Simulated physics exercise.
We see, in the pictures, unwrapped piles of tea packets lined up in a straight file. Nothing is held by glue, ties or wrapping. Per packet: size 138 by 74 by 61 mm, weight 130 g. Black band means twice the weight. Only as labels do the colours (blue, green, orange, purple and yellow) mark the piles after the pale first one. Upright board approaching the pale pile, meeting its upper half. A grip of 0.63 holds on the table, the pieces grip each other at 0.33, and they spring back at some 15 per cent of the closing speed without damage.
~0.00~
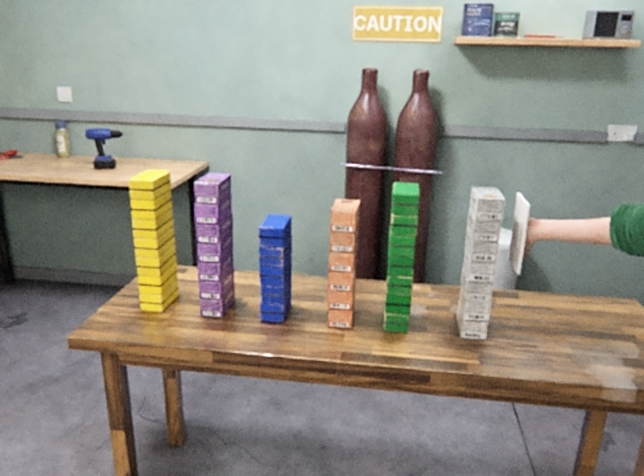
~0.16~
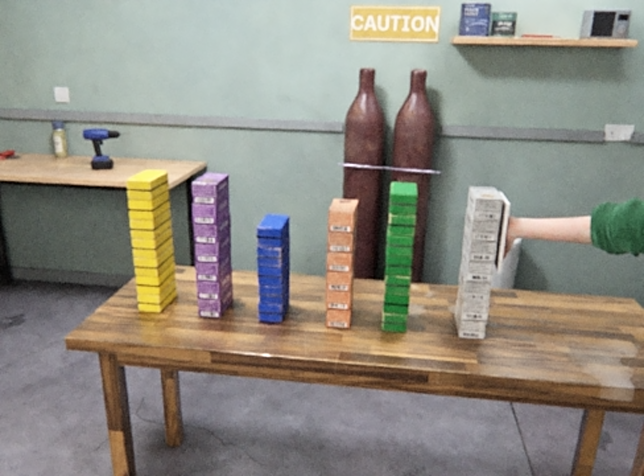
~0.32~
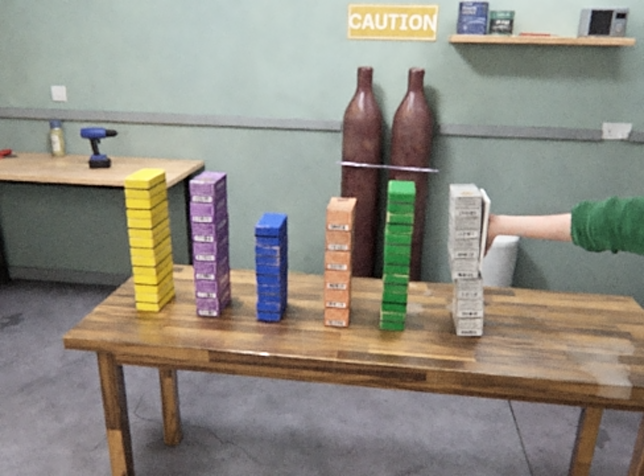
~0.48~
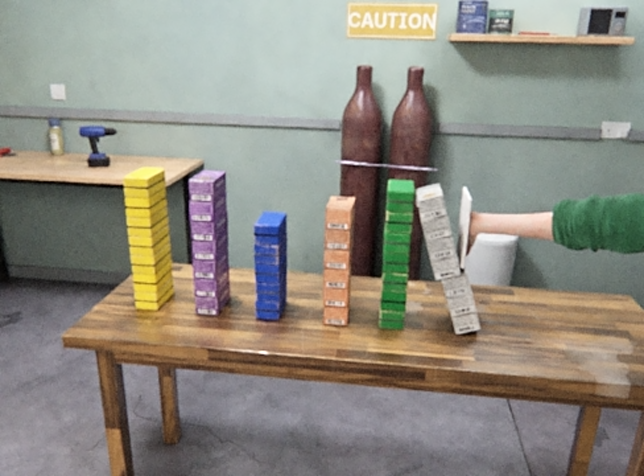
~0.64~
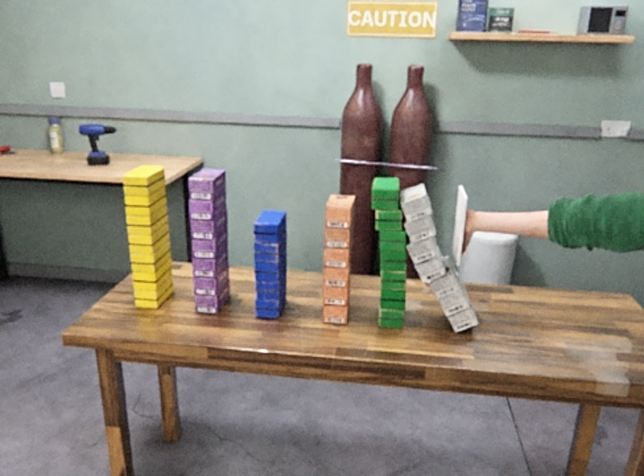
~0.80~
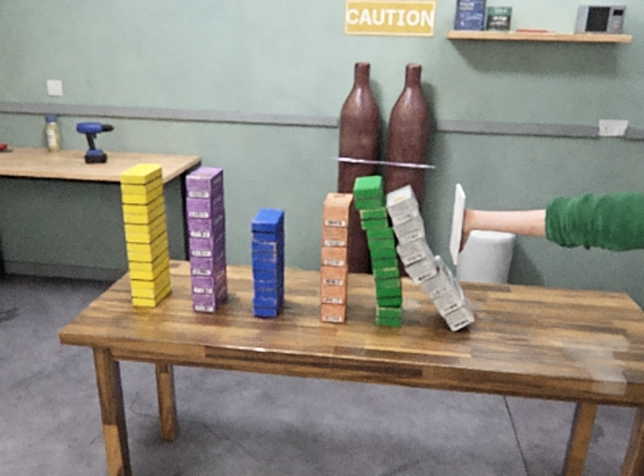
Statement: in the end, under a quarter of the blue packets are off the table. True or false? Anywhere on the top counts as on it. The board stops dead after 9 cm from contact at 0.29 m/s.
True.
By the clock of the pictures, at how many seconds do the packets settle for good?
That comes at about 3.0 s.
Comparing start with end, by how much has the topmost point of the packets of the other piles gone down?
21 cm.
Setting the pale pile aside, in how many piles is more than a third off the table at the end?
Counted up, you get 2.
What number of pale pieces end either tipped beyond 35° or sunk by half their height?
That happens to 7 of them.
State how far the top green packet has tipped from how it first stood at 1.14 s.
Something like 40°, more or less.
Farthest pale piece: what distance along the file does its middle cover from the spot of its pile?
It ends around 36 cm away.
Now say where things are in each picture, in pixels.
In the first picture (places mark the middle of the side facing us), board (525, 231) 58 mm short; top blue packet (271, 238); top green packet (405, 205); the rest undisturbed.
In the second picture, board (505, 230) 12 mm short; top blue packet (269, 238).
In the third picture, board (485, 227) 35 mm in, top of the pale pile leaning 5°; top blue packet (267, 237); the rest undisturbed.
In the fourth picture, board (467, 225) 8 cm in, top of the pale pile leaning 18°; top blue packet (266, 235); the rest undisturbed.
In the fifth picture, board (463, 223) 9 cm in, stopped, top of the pale pile leaning 24°; top blue packet (266, 234); top green packet (385, 200) shifted 41 mm; 4 disturbed, none off the table.
In the sixth picture, board (461, 222) 9 cm in, stopped, top of the pale pile leaning 27°; top blue packet (263, 232); top green packet (368, 199) leaning 10°; 6 disturbed, none off the table.
After 1.14 s, 7 of the pale pile down; none of the 5 blue packets off the table (0 of 32 in all colours); top blue packet shifted 17 mm; top green packet leaning 39°, 6 cm lower.
After 1.84 s, 7 of the pale pile down; none of the 5 blue packets off the table (0 of 32 in all colours); top blue packet leaning 55°, 10 cm lower; top orange packet on its side.
After 2.60 s, 7 of the pale pile down; none of the 5 blue packets off the table (8 of 32 in all colours); top blue packet leaning 37°, 11 cm lower; top purple packet on its side.
At rest (3.3 s), 7 of the pale pile down; none of the 5 blue packets off the table (8 of 32 in all colours); top blue packet leaning 37°, 11 cm lower; top yellow packet upside down. That is 0 per cent. As the last picture would show them, middles, top blue packet near (219, 254).
